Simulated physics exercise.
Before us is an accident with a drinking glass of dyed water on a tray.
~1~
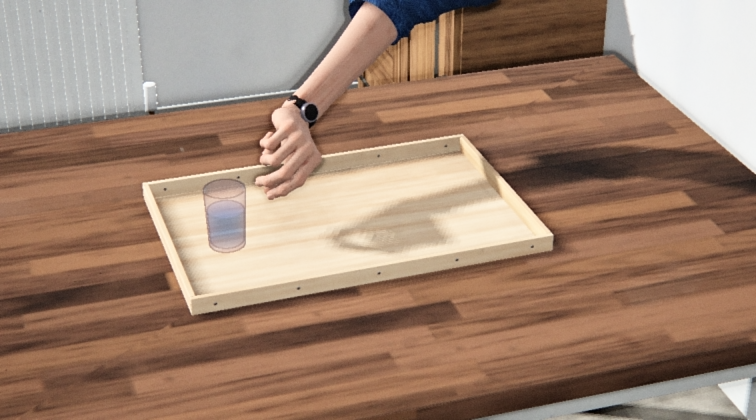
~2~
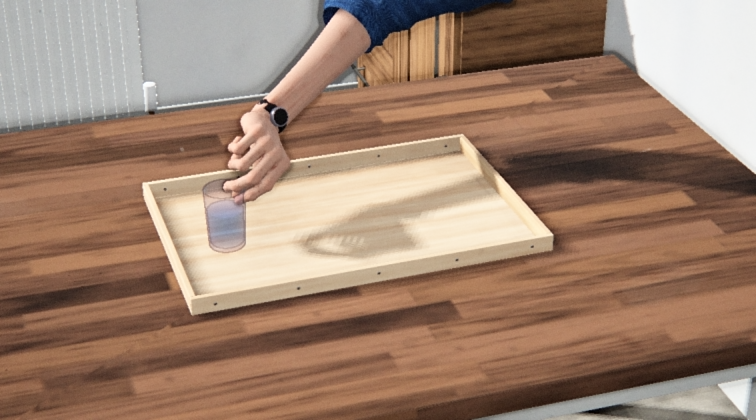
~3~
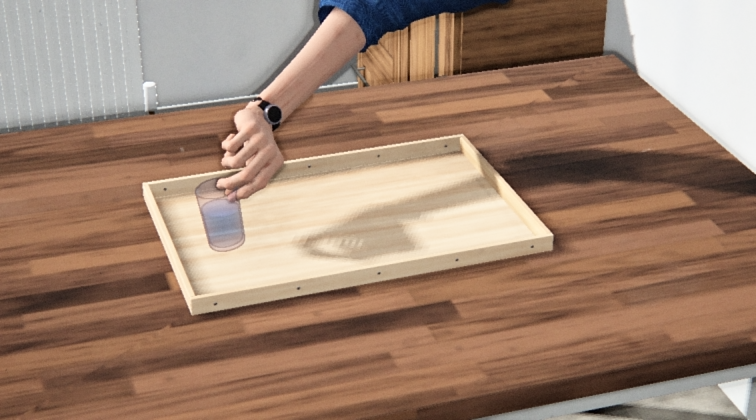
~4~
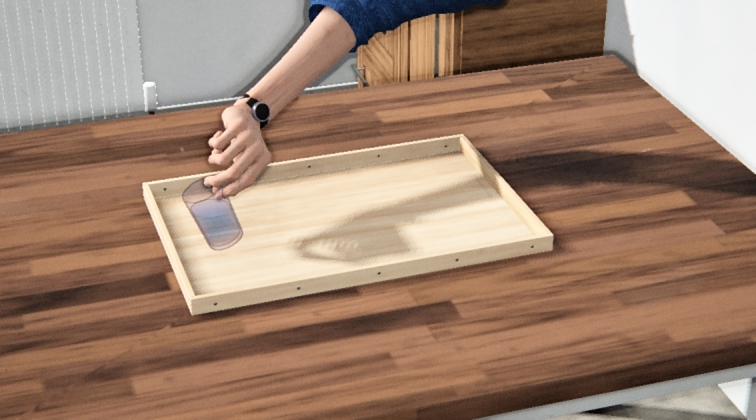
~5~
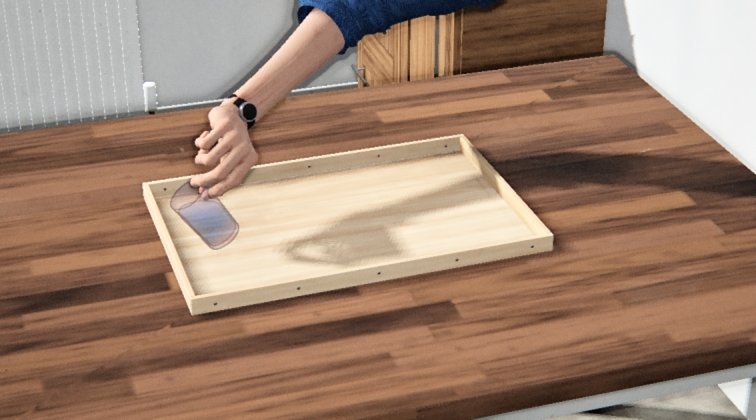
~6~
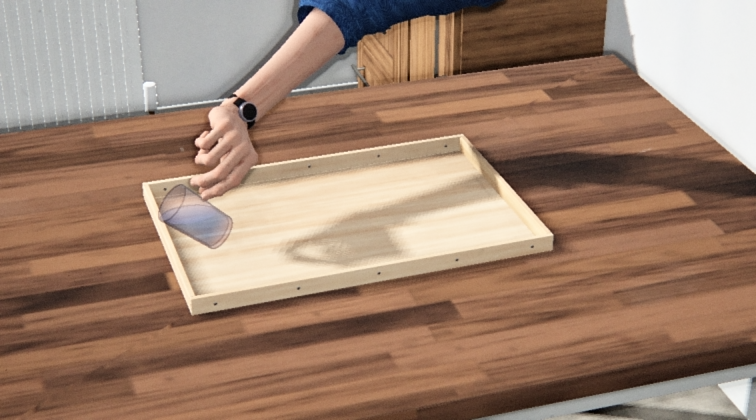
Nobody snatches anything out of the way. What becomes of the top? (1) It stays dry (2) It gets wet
2, it gets wet.
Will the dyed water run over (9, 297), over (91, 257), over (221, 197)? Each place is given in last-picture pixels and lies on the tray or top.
Looks like the first is covered, the second covered and the third safe.
Soon after, the drinking glass lies across the rim; the puddle covers about as much as a plate; it is on the top, beyond the rim.
Later, the puddle covers about as much as a tray; it is on the top, beyond the rim.
In the end, the puddle covers about as much as a tray; it is on the top, beyond the rim.
